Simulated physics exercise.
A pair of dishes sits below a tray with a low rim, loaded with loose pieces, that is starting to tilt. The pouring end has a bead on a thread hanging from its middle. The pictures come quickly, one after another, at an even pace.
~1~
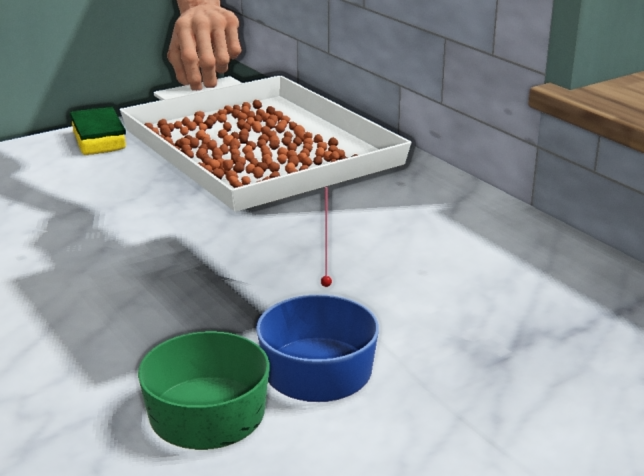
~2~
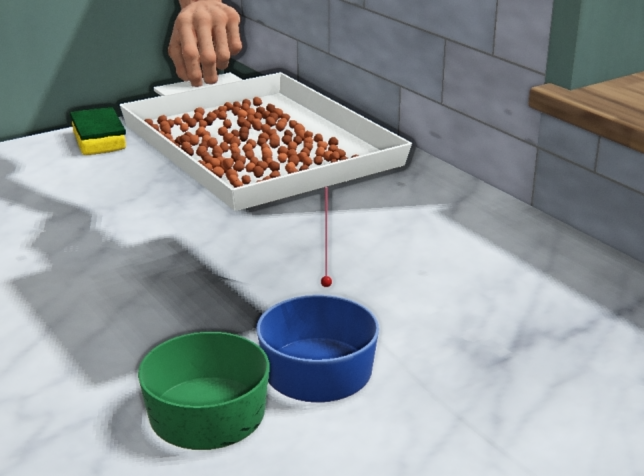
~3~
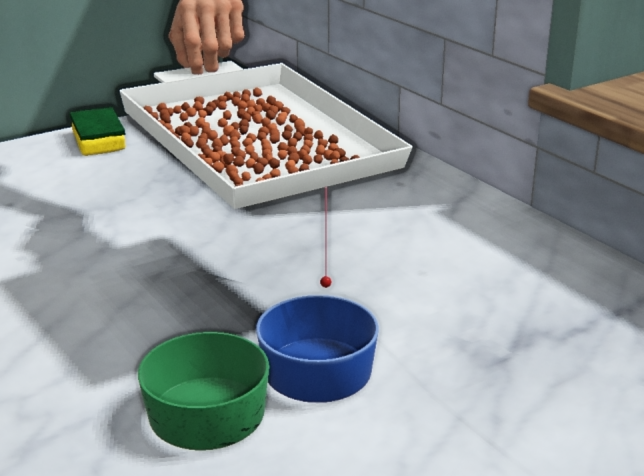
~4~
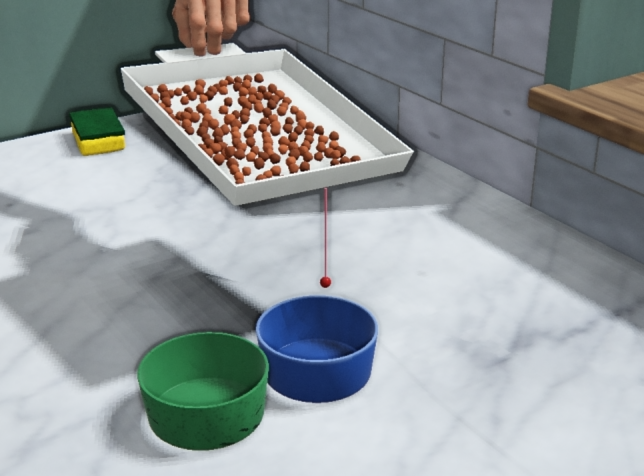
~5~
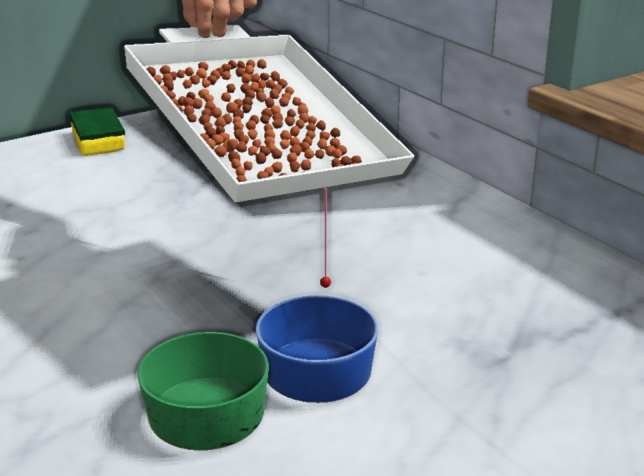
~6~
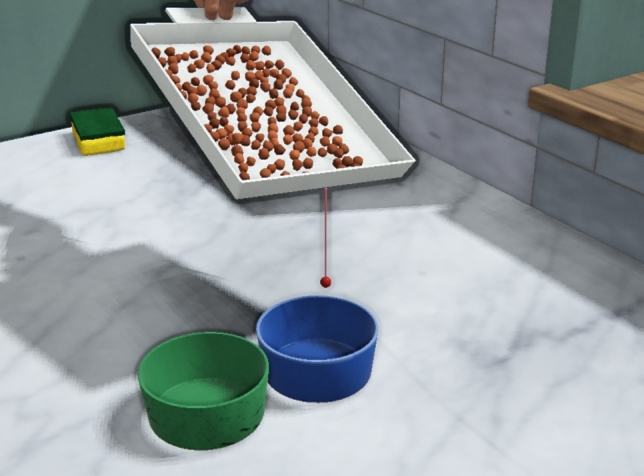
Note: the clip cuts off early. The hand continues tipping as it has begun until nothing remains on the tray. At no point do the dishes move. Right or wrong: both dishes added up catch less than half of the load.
Right, they catch less than half.
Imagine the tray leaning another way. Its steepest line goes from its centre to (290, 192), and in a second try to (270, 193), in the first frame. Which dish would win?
Number one favours the right of the two; number two favours the right of the two.
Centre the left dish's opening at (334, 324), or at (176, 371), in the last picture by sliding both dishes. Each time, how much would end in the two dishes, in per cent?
About 90 and 0 per cent respectively.
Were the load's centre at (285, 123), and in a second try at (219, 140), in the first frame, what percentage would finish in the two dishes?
Share in order: Roughly 10 %, 10 %.
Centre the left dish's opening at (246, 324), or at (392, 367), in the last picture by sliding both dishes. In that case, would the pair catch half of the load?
Well, it comes to a lesser portion at first and a lesser portion after that.
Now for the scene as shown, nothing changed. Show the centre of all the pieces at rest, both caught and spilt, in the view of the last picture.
The centre ends up roughly at (410, 341).
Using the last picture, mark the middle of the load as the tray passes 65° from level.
Its middle sits at about pixel (337, 132).
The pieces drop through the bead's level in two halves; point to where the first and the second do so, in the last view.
It passes near (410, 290) first and then near (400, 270).
Shortly afterwards, tray tipped steeply; the whole lot on the tray.
Next, tray tipped past a quarter turn; all but a few on the tray; only a few outside both.
Some moments later, tray tipped past a quarter turn; near a quarter in the right dish; the bulk outside both.
In the end, tray tipped past a quarter turn; none at all in the left dish; near a quarter in the right dish; the bulk outside both.
